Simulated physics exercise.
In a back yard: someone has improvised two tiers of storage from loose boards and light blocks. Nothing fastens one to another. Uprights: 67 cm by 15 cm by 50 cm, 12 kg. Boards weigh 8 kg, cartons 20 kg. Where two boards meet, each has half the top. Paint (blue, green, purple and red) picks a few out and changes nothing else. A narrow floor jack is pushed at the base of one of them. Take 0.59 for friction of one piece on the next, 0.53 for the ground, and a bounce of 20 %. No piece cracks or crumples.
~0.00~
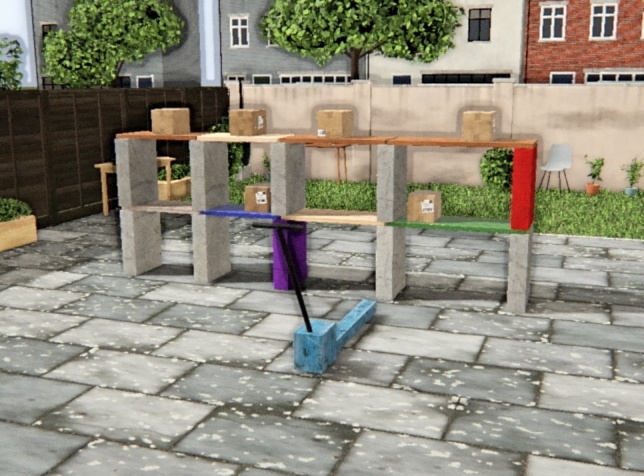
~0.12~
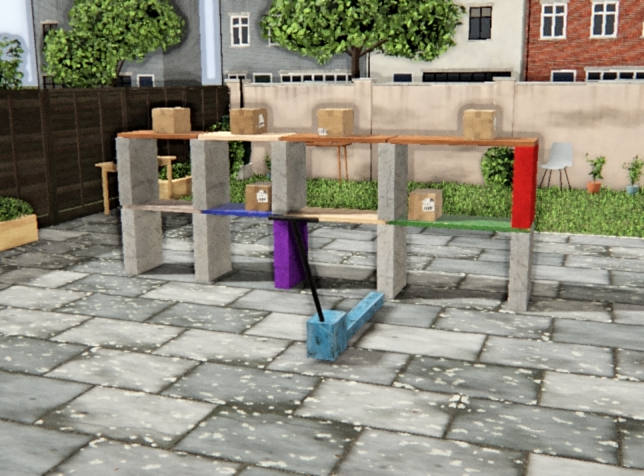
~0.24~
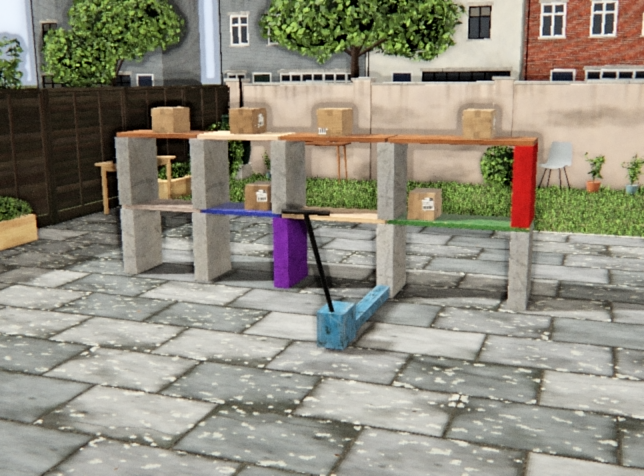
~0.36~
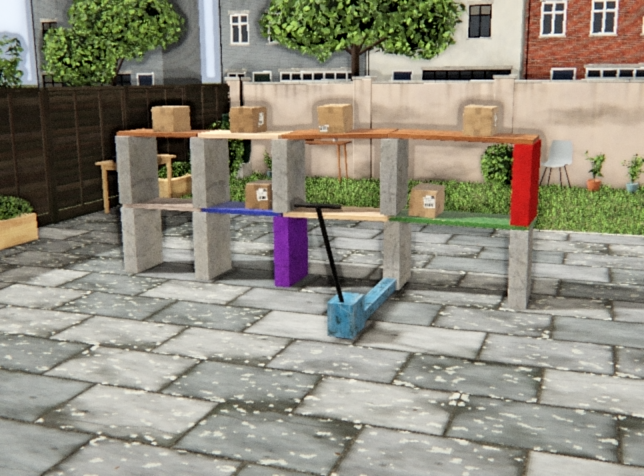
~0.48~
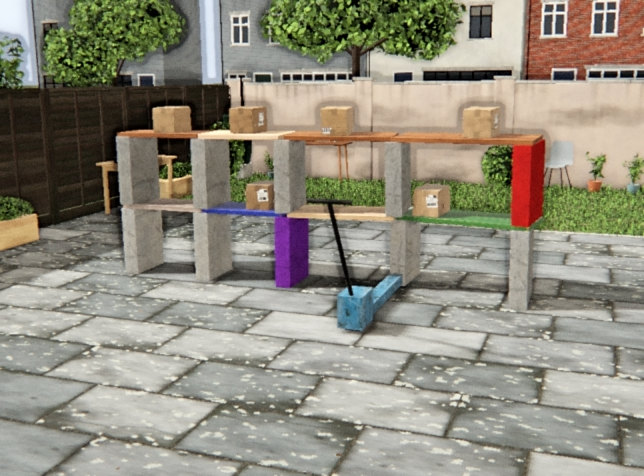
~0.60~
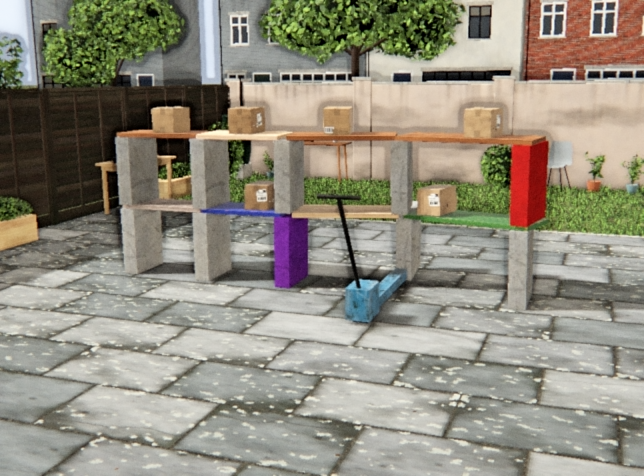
A blue floor jack slides in and pushes a grey upright and green board right.
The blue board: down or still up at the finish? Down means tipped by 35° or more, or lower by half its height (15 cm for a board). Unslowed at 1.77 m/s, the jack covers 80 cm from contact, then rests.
It remains up.
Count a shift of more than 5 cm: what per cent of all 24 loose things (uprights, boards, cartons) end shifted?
45 per cent.
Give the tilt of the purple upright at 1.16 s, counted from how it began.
Roughly 0°.
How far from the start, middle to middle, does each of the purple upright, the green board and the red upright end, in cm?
Moved: Purple 0, green 80, red 90.
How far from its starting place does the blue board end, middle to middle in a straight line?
Some 0 cm.
By 0.78 s, 1 of the 24 pieces down; blue board unmoved; green board tilted 13°.
By 1.16 s, 5 of the 24 pieces down; blue board unmoved; green board tilted 39°, 29 cm lower.
By 1.40 s, 10 of the 24 pieces down; blue board unmoved; green board tilted 16°, 50 cm lower.
By 1.86 s, 10 of the 24 pieces down; blue board unmoved; red upright tilted 57°, 59 cm lower.
When it is over (3.2 s), 10 of the 24 pieces down; blue board unmoved; red upright on its side; purple upright unmoved. In pixels of the last frame, middles, blue board near (249, 209), red upright near (568, 280).
